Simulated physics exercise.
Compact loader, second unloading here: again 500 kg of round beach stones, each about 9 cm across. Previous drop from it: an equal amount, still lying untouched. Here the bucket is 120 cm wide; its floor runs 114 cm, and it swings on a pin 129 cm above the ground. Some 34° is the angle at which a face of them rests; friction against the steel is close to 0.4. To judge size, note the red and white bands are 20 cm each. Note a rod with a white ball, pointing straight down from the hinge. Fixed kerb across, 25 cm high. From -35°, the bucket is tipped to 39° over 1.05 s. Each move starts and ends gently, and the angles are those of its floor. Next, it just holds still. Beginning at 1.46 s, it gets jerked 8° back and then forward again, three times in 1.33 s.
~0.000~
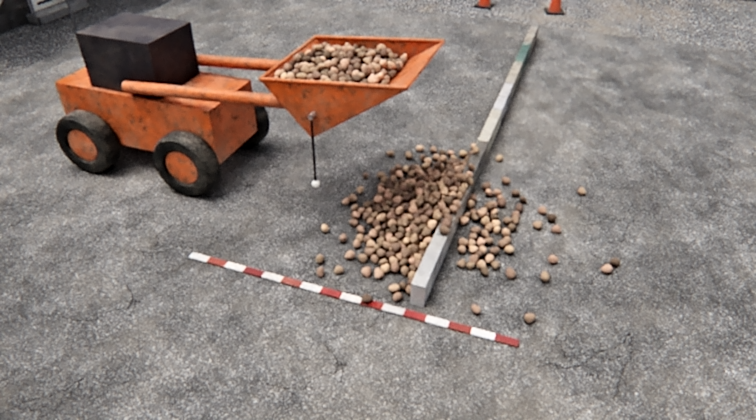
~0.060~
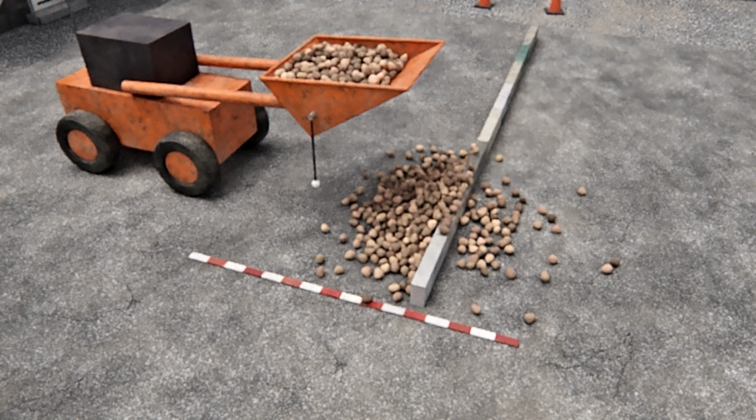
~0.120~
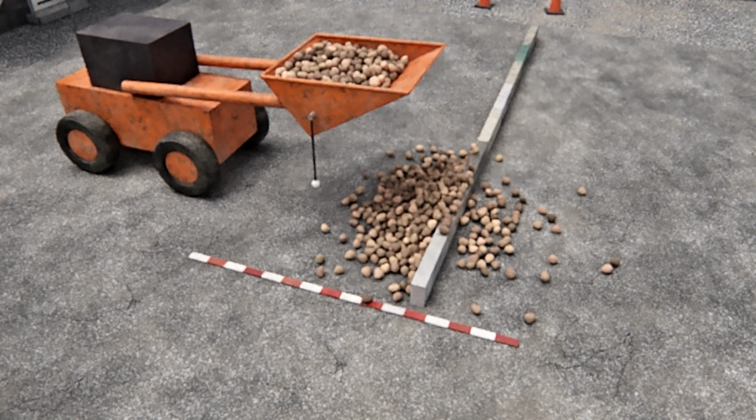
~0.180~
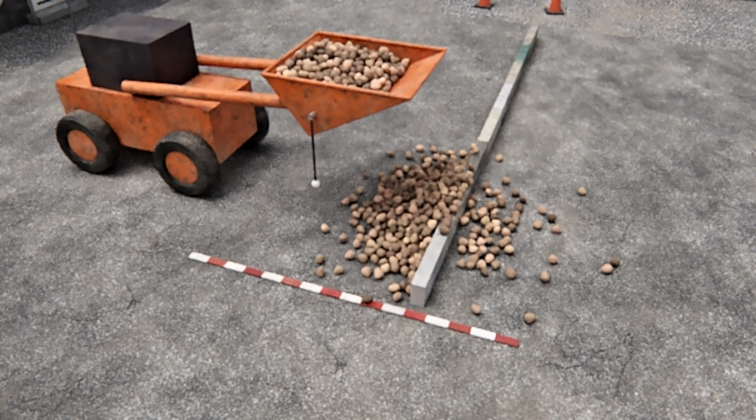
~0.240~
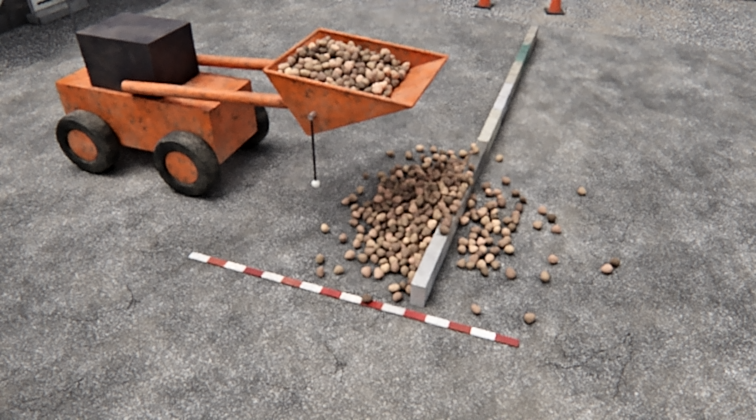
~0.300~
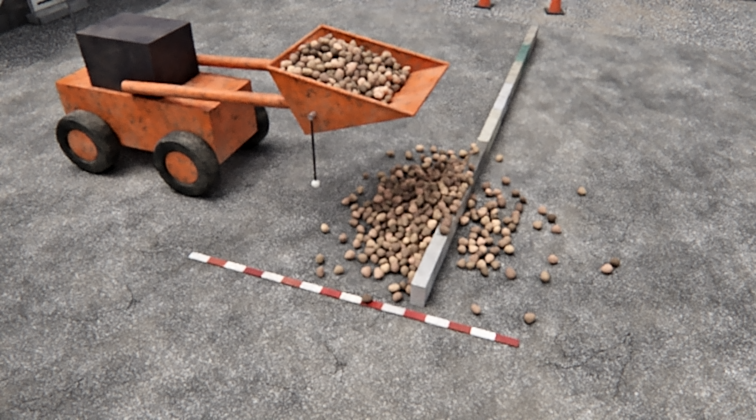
An orange loader stood still beside a heap of round brownish stones lying across a long kerb, while its full bucket slowly tilted forward, the front edge dipping slightly as the stones inside shifted.
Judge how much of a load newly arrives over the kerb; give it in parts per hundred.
Close to 28 in every hundred.
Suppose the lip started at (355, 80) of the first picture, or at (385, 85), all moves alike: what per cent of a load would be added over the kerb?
About 0 per cent from the first spot and 10 per cent from the second.
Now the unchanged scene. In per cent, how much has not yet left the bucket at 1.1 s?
Close to 70 in a hundred is still held.
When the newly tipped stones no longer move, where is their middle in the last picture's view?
They settle centred around (429, 201).
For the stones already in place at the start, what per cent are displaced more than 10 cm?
Close to 15 in a hundred of them.
After 0.8 s the floor is at 28°; in per cent of one load, 100 in the bucket, 87 on this side of the kerb, 13 over the kerb; the foremost stones are at (568, 250).
After 1.1 s the floor is at 39°; in per cent of one load, 71 in the bucket, 116 on this side of the kerb, 13 over the kerb; the foremost stones are at (568, 250).
After 3.2 s the floor is at 39°; in per cent of one load, 0 in the bucket, 159 on this side of the kerb, 41 over the kerb; the foremost stones are at (585, 263).
After 6.1 s the floor is at 39°; in per cent of one load, 0 in the bucket, 159 on this side of the kerb, 41 over the kerb; the foremost stones are at (585, 263). Net gain over the kerb, 28.
